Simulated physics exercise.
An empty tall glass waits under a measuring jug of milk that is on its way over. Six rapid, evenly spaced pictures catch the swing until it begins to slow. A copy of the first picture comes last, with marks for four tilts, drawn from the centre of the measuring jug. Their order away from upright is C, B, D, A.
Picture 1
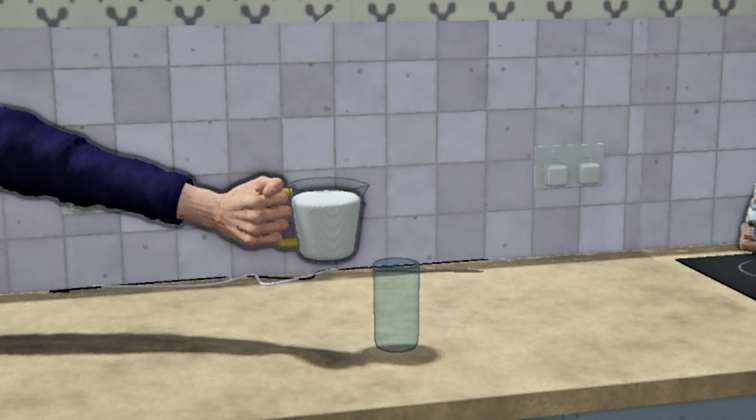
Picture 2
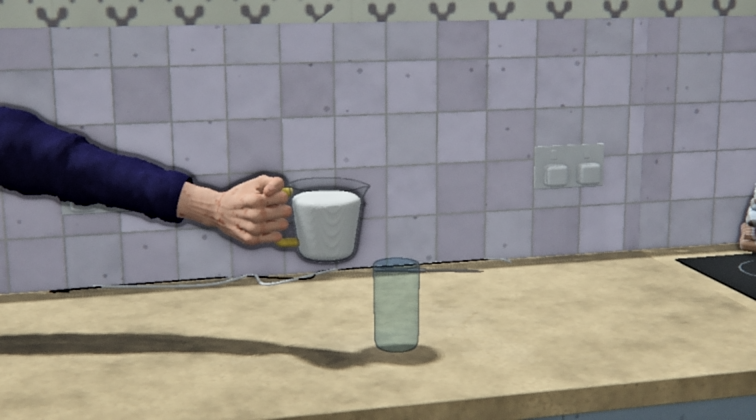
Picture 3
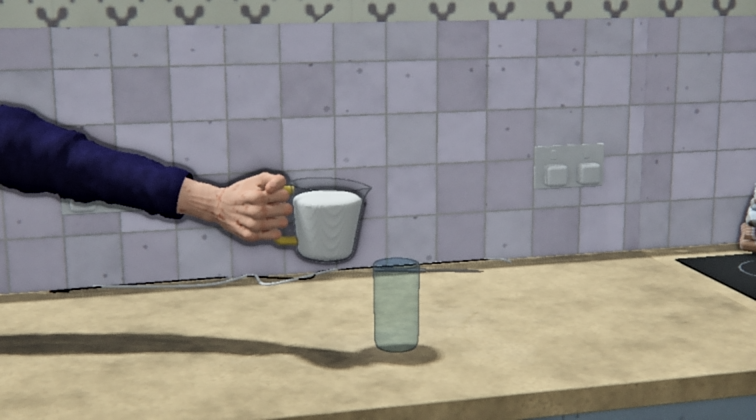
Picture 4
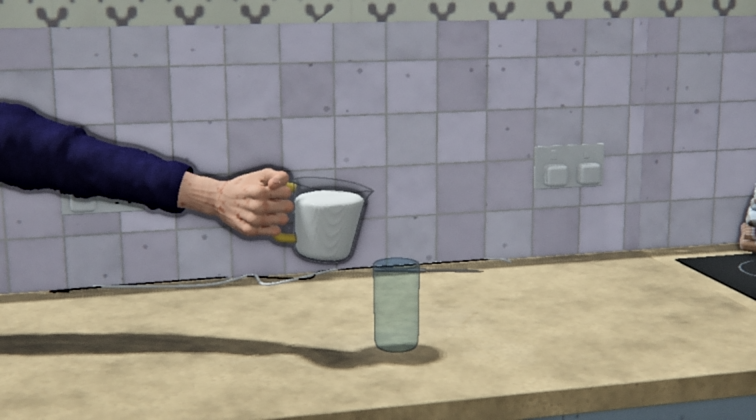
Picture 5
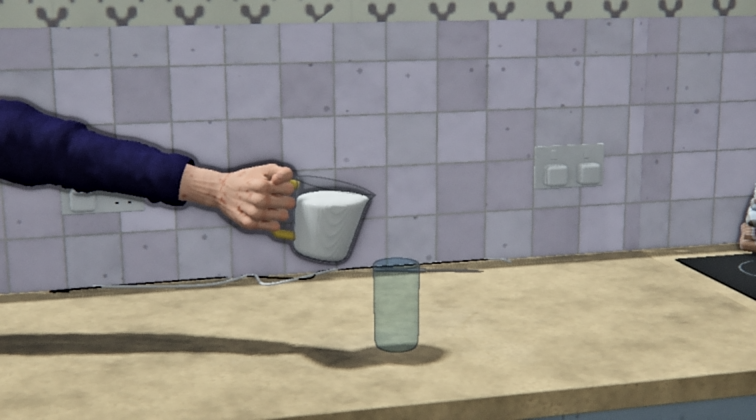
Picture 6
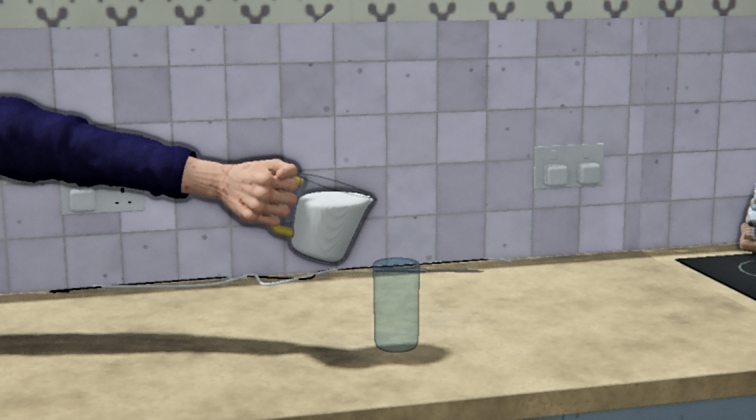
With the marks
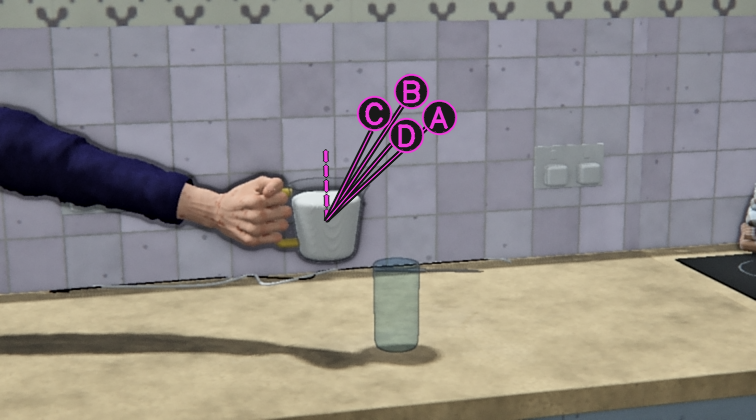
On a kitchen worktop stood an empty tall glass, while a hand in a dark blue sleeve held a measuring jug of milk above it, still at first, then tilted it slightly to the right.
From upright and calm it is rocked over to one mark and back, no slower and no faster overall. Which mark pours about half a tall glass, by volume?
A works best here.
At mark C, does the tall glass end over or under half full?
Under half.
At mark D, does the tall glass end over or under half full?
Under half.
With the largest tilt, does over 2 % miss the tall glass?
No.
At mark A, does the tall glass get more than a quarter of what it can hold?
Yes, clearly.
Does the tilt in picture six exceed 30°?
No.
In magenta, A at (426, 128); B at (402, 106); C at (370, 131); D at (390, 144).
With A, the tall glass ends with about 49 % of what it can hold.
With B, the tall glass ends with about 21 % of what it can hold.
With C, the tall glass ends with about 10 % of what it can hold.
With D, the tall glass ends with about 34 % of what it can hold.
